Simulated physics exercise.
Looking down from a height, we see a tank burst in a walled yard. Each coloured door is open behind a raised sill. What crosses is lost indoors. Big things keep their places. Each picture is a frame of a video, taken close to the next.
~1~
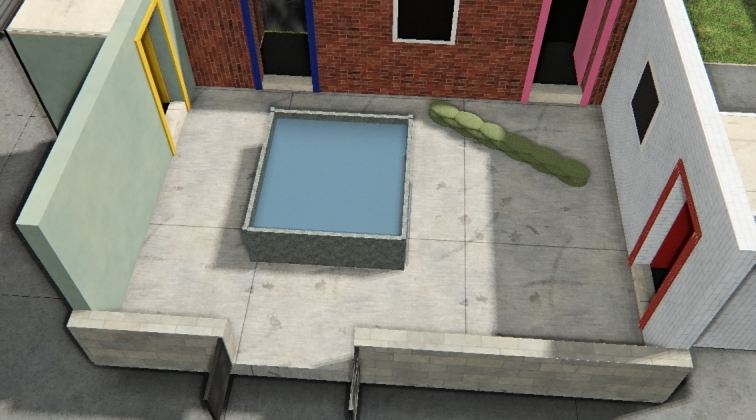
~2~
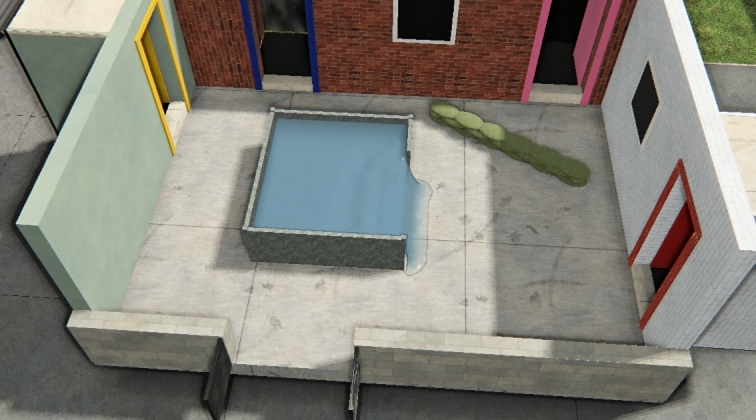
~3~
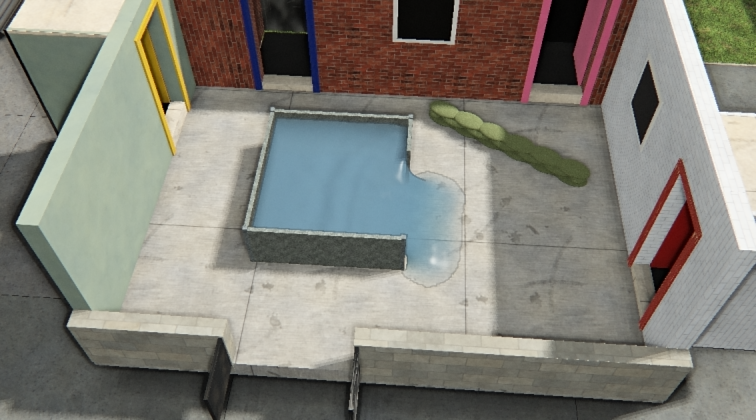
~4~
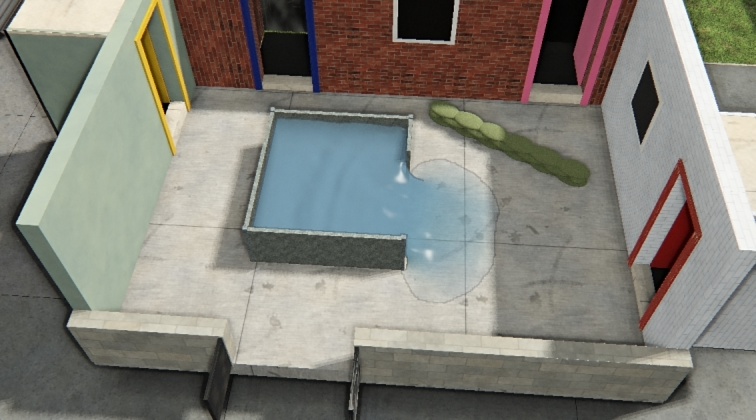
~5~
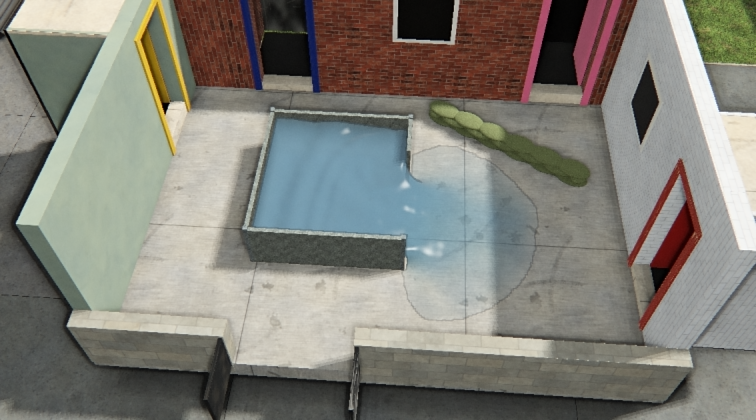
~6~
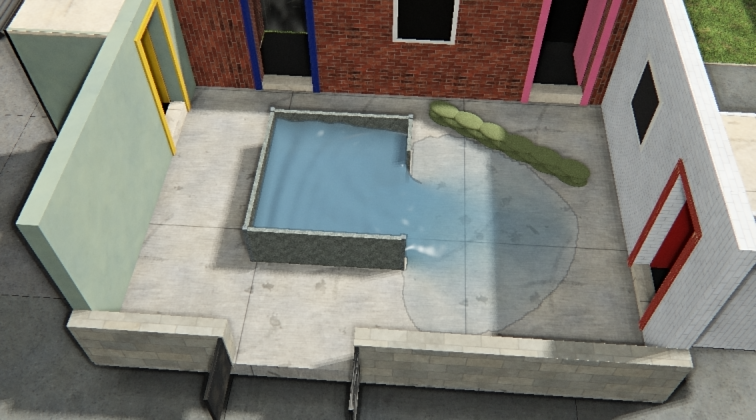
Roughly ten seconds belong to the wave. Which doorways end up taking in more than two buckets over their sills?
The blue door takes in two or fewer, the yellow door takes in two or fewer, the pink door takes in two or fewer, the red door takes in more than two.
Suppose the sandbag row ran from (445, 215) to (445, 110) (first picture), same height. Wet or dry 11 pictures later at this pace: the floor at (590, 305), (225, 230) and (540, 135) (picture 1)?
Sequence check: Soaked through / left alone / soaked through.
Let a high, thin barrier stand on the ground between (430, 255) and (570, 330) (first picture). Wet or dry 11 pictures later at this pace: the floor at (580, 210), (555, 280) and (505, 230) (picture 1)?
Results in sequence: Swamped / swamped / swamped.
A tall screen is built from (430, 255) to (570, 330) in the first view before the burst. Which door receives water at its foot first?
I'd go with the door marked red.
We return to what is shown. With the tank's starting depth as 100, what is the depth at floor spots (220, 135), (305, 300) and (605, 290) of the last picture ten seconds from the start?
In the order asked, some 14, 6 and 12 in a hundred.
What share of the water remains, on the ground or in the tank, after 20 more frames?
92 percent or thereabouts.
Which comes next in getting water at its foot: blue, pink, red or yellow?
Clearly the red one.
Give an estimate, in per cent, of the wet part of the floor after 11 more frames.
It works out to about 40 in a hundred.
A moment on, water covers 35 % of the floor; the blue door not reached, the yellow door not reached, the pink door not reached, the red door under two buckets in.
Next, water covers 40 % of the floor; the blue door not reached, the yellow door not reached, the pink door not reached, the red door far over two buckets in.
Then, water covers 50 % of the floor; the blue door not reached, the yellow door not reached, the pink door wet at the sill, nothing in, the red door far over two buckets in.
Later, water covers 80 % of the floor; the blue door wet at the sill, nothing in, the yellow door not reached, the pink door wet at the sill, nothing in, the red door far over two buckets in.
In the end, water covers 95 % of the floor; the blue door wet at the sill, nothing in, the yellow door wet at the sill, nothing in, the pink door wet at the sill, nothing in, the red door far over two buckets in.
